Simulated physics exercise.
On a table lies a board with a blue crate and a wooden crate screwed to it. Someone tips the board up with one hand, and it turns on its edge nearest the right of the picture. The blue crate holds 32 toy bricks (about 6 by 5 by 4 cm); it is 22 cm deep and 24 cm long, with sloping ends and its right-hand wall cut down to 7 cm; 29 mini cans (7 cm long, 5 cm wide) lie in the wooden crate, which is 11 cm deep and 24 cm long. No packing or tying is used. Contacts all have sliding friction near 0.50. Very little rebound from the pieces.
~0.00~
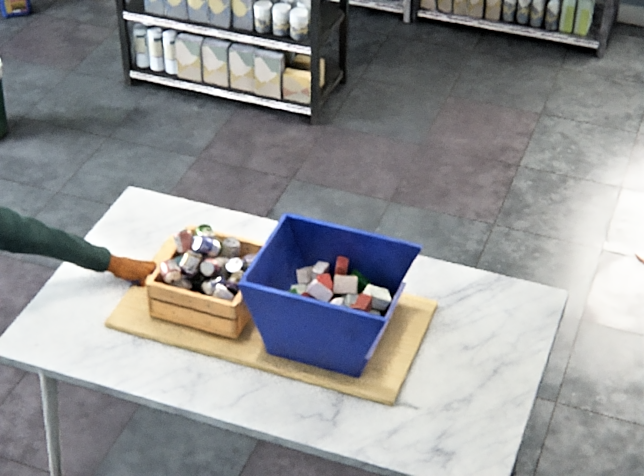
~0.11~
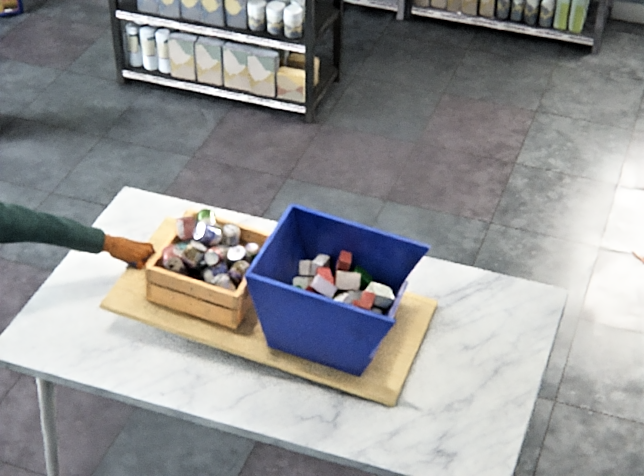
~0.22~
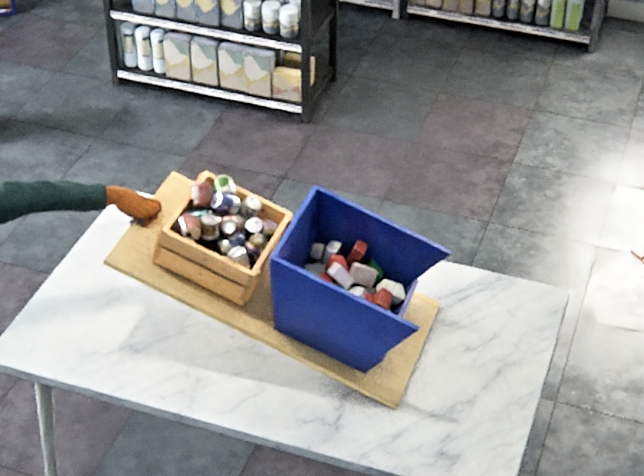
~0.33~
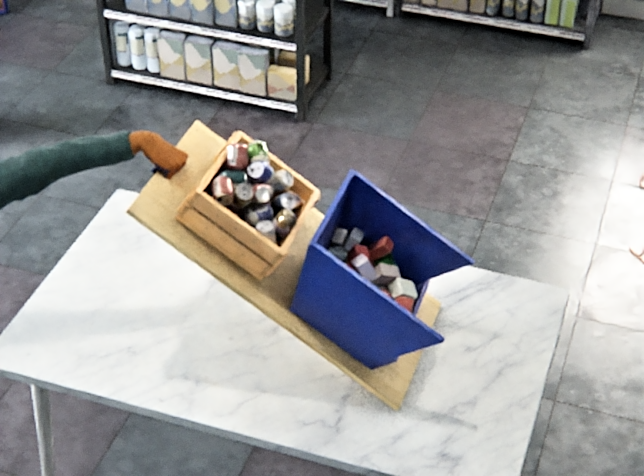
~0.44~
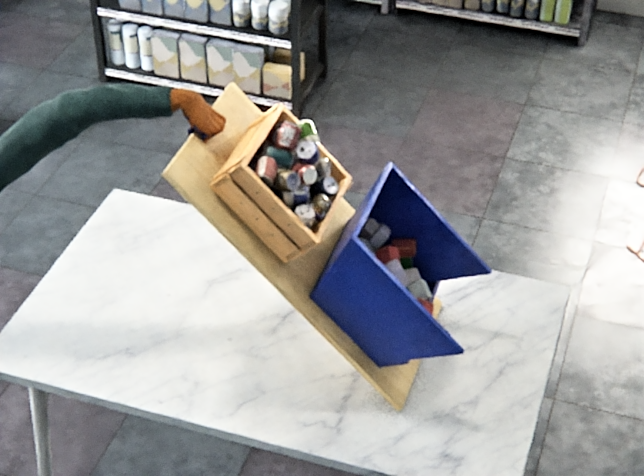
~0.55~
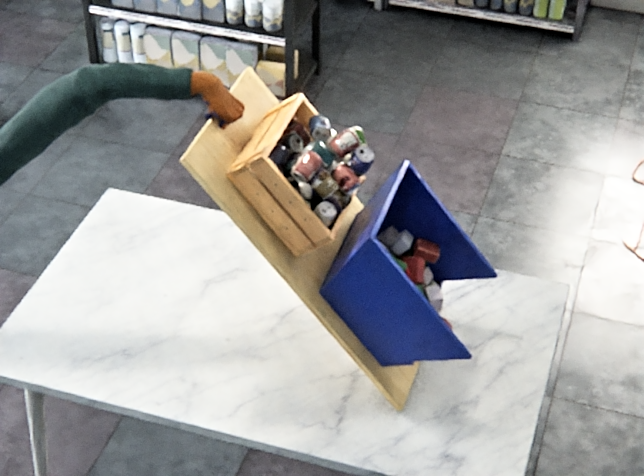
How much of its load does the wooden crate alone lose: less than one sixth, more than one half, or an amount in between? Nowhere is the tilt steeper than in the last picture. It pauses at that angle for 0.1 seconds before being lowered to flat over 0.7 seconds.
My money is on a spill of a sixth up to half of the load.
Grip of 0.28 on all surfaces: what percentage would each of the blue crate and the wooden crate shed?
Blue crate 10, wooden crate 20 per cent.
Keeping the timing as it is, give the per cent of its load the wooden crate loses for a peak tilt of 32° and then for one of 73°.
Roughly 10 per cent, then roughly 90 per cent.
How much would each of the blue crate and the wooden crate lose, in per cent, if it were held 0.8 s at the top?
Blue crate 20%, wooden crate 30%.
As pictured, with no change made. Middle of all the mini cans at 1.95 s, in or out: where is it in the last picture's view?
Their middle is around (234, 287).
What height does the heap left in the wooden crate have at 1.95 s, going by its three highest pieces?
Around 12 centimetres.
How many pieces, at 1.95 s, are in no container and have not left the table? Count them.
Estimated count: 8.
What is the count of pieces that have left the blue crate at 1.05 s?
Out so far from the blue crate: Around 5.
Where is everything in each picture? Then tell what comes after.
In the first picture (places track the rim corner closest to us here; the camera moves round a little), wooden crate (231, 304); blue crate (387, 320); tipped 0°; all still inside.
The second picture shows wooden crate (234, 294); blue crate (396, 321); tipped 5°.
The third picture shows wooden crate (250, 272); blue crate (419, 329); tipped 18°.
The fourth picture shows wooden crate (280, 251); blue crate (445, 340); tipped 32°.
The fifth picture shows wooden crate (315, 238); blue crate (465, 352); tipped 45°.
The sixth picture shows wooden crate (330, 234); blue crate (472, 357); tipped 50°; all still inside.
After 0.77 s, tilt 46°; the blue crate is down by 4 of 32 and the wooden crate is down by 5 of 29.
After 1.05 s, tilt 20°; the blue crate is down by 5 of 32 and the wooden crate is down by 9 of 29.
After 1.45 s, tilt 0°; the blue crate is down by 6 of 32 and the wooden crate is down by 10 of 29.
Final count (at 1.95 s), the blue crate is down by 6 of 32 and the wooden crate is down by 10 of 29. Asked share, 10 of 29, 34 per cent.
